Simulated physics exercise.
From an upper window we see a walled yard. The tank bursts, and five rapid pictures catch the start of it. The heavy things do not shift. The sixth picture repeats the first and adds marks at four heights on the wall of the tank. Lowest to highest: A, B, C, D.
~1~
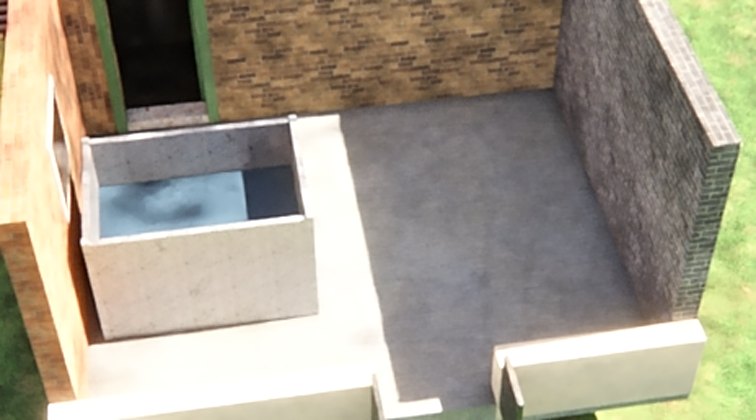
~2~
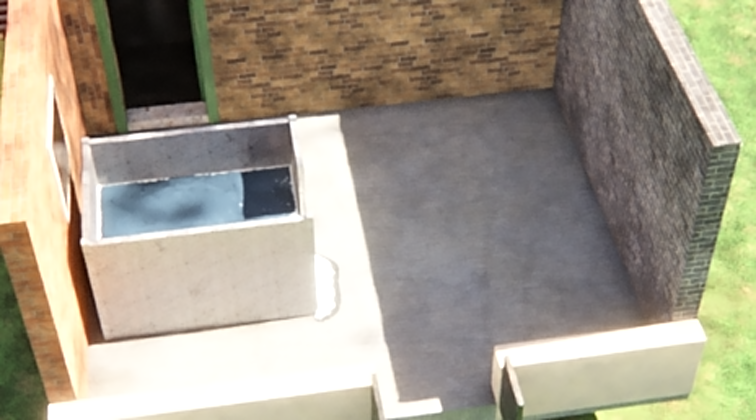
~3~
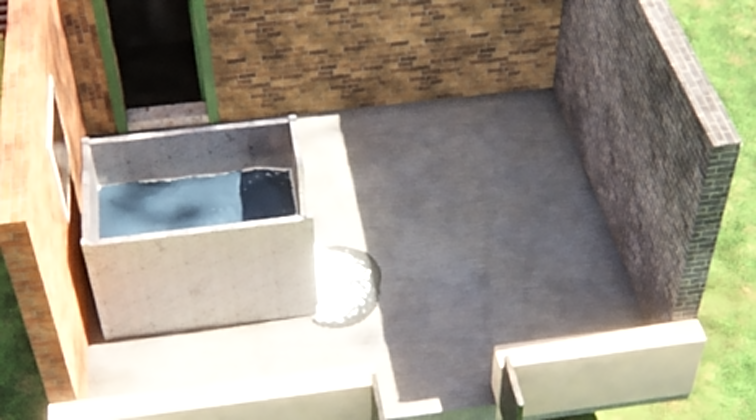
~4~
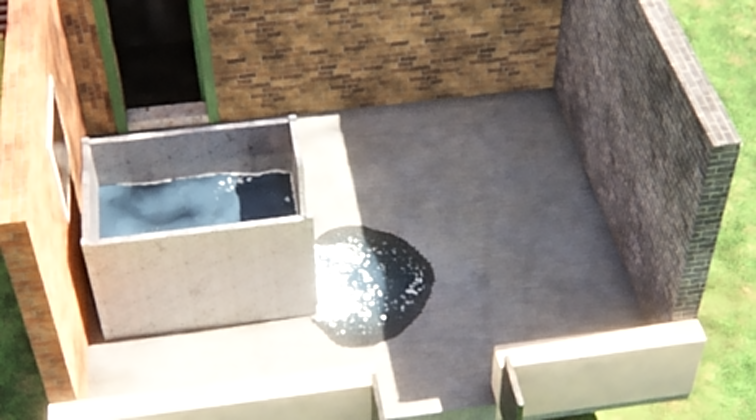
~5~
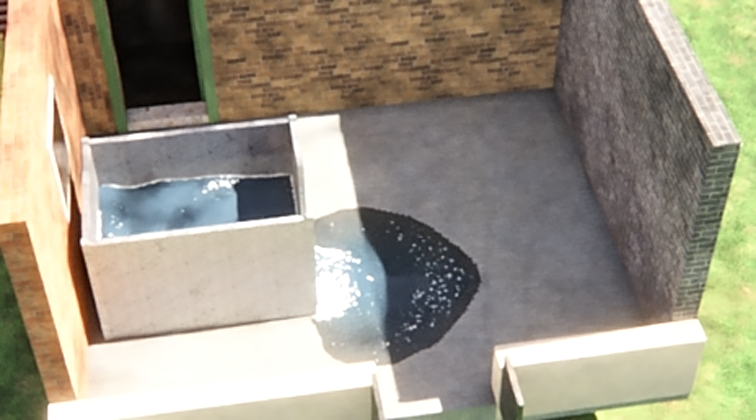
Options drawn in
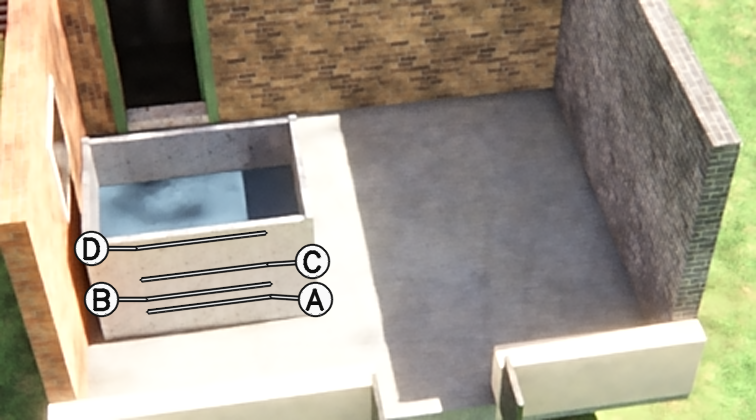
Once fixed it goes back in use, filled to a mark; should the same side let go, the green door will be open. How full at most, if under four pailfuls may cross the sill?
The limit is C.
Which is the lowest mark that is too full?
The answer is D.
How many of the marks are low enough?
Three of them.
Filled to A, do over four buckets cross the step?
No, that is safe.
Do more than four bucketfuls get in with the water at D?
Yes.
On the marked copy, A at (210, 304); B at (208, 291); C at (205, 272); D at (200, 240); from the bottom up A, B, C, D.
If A is chosen, nothing gets over.
If B is chosen, nothing gets over.
If C is chosen, a bucket or two gets in.
If D is chosen, about 12 bucketfuls get in.
